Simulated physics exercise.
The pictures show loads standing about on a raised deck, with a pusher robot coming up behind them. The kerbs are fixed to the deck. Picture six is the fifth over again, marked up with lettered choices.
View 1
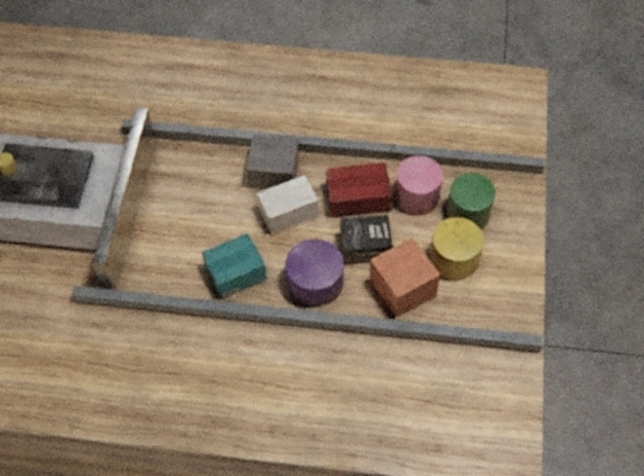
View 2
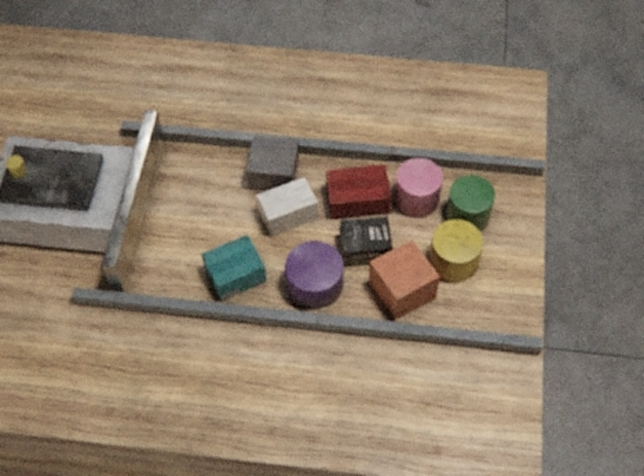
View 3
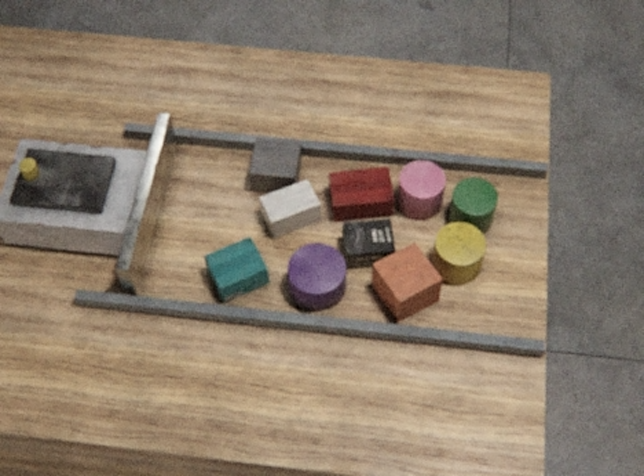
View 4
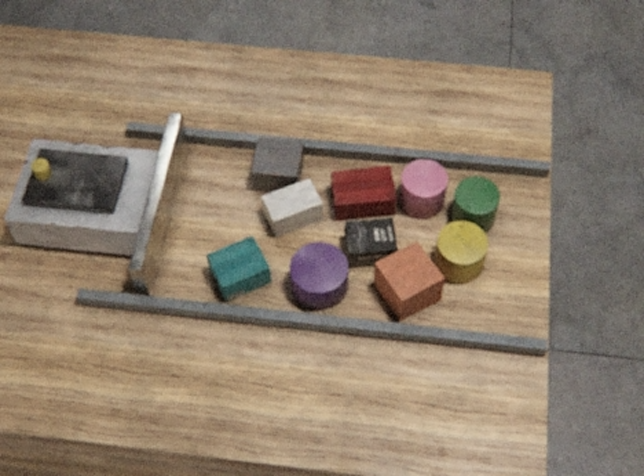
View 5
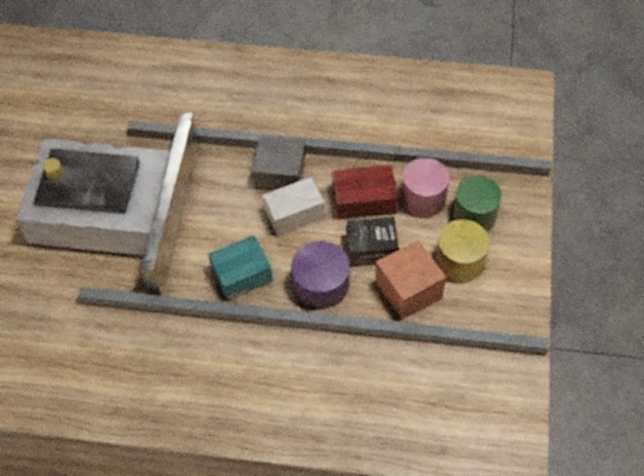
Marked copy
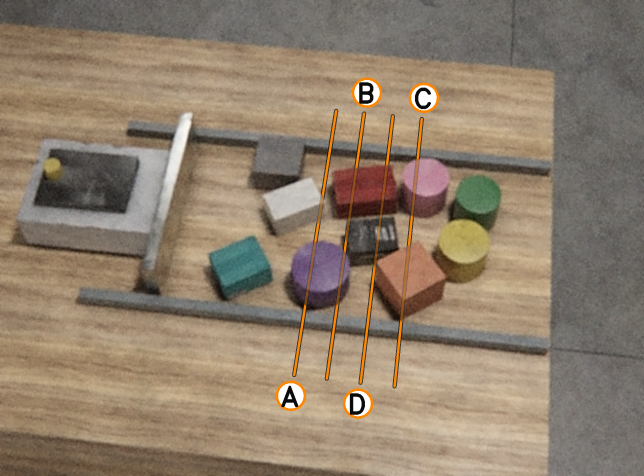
A pusher robot with a wide blade slides slowly rightward along a wooden deck between two grey rails, drawing nearer to a cluster of colourful boxes, crates and canisters, which stay standing in place with the blade still short of them.
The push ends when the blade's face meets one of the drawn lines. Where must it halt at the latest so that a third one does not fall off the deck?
Up to line C.
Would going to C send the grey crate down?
By then, no.
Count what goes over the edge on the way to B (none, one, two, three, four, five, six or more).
In all, none.
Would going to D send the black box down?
No.
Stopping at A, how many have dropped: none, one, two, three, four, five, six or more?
In all, none.
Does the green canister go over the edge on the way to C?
Yes.
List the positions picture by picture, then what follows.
Red box (358, 190); orange crate (404, 278); purple canister (314, 273), in the first frame.
Robot (57, 177); yellow canister (456, 251), in the second frame.
Robot (71, 180); white crate (291, 209), in the third frame.
Robot (83, 180); turquoise box (240, 269), in the fourth frame.
Robot (94, 180); grey crate (280, 165); red box (364, 192); orange crate (410, 280), in the fifth frame.
On the marked copy, A at (317, 232); B at (347, 235); C at (409, 242); D at (378, 239).
Following C. Soon after the start, robot (179, 189); turquoise box (277, 286); grey crate (297, 167).
Later, robot (265, 197); green canister (517, 205); yellow canister (500, 242).
In the end, robot (329, 204); green canister over the edge; yellow canister over the edge; two fallen.
As for the rest, A is within the limit but short; B is within the limit but short; D is within the limit but short.
